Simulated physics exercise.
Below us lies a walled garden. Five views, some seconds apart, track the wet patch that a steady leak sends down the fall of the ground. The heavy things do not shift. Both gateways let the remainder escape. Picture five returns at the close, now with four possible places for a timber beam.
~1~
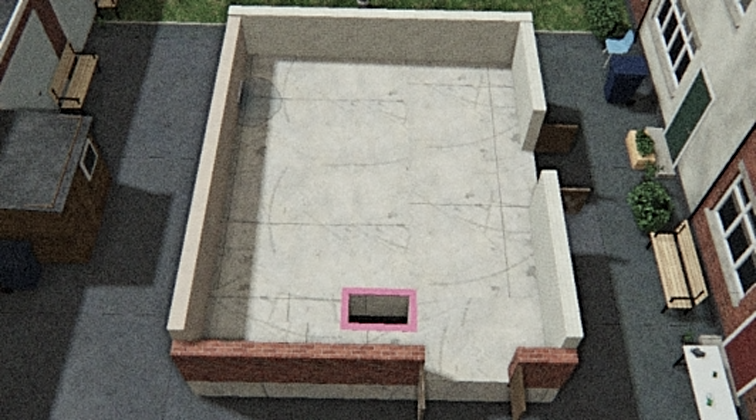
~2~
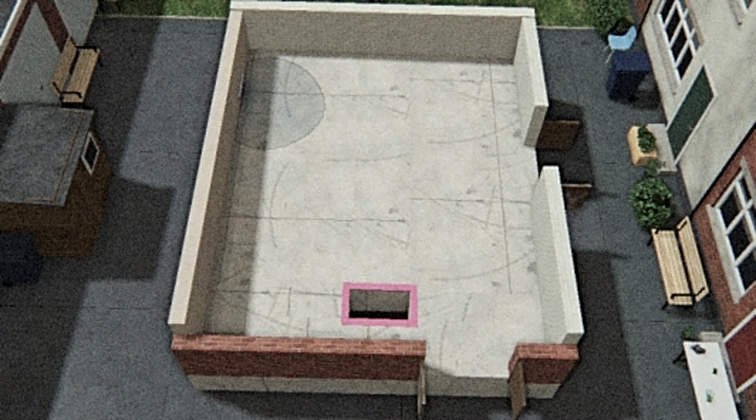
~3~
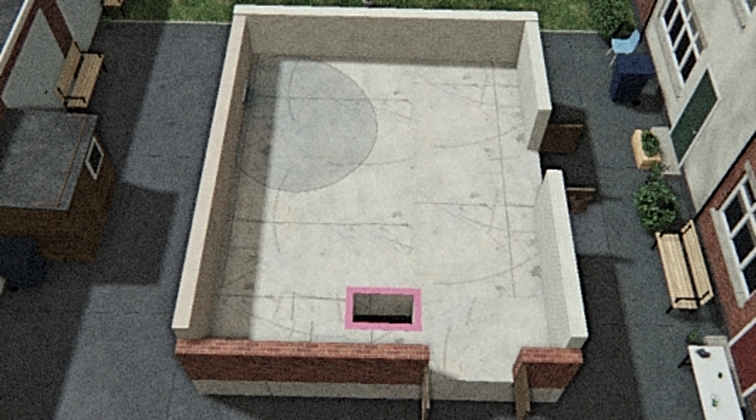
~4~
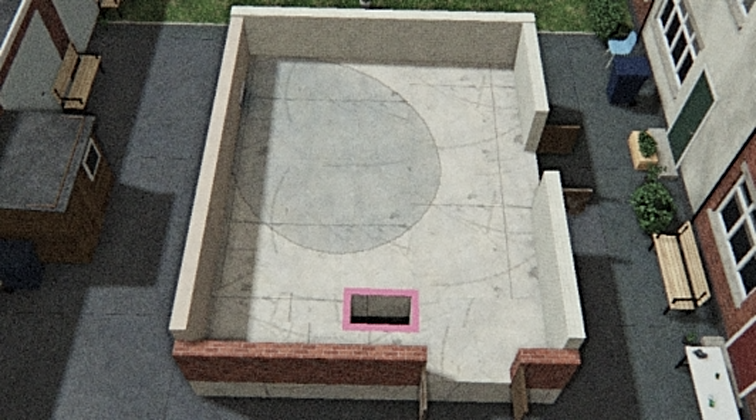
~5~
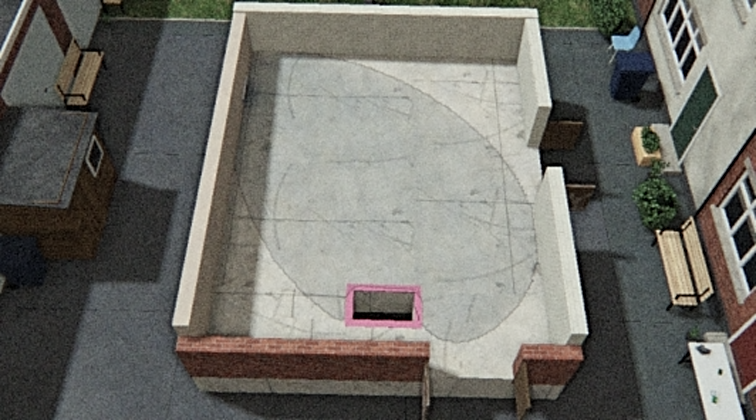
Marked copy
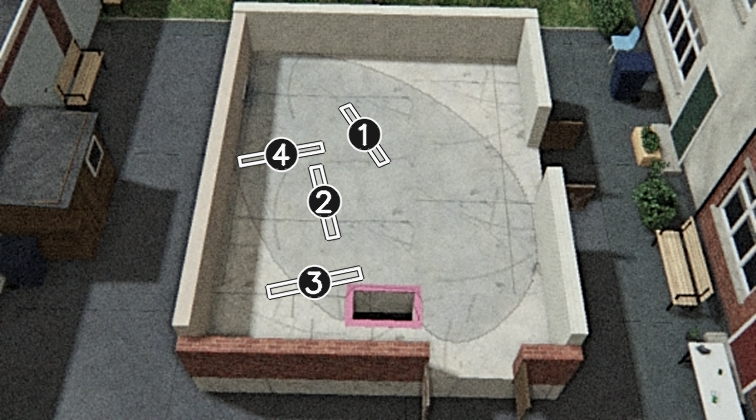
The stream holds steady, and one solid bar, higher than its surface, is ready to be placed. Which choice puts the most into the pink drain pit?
I would pick spot 1.
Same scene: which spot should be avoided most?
4 it is.
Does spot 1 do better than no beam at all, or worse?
Spot 1 is better.
On the marked copy, 1 from (345, 106) to (383, 163); 2 from (315, 167) to (333, 237); 3 from (268, 292) to (360, 273); 4 from (239, 161) to (322, 147).
Choosing 1, about 31 % of the stream goes into the pink drain pit, about 69 % out by the gates.
Choosing 2, about 19 % of the stream goes into the pink drain pit, about 81 % out by the gates.
Choosing 3, about 18 % of the stream goes into the pink drain pit, about 82 % out by the gates.
Choosing 4, about 6 % of the stream goes into the pink drain pit, about 93 % out by the gates.
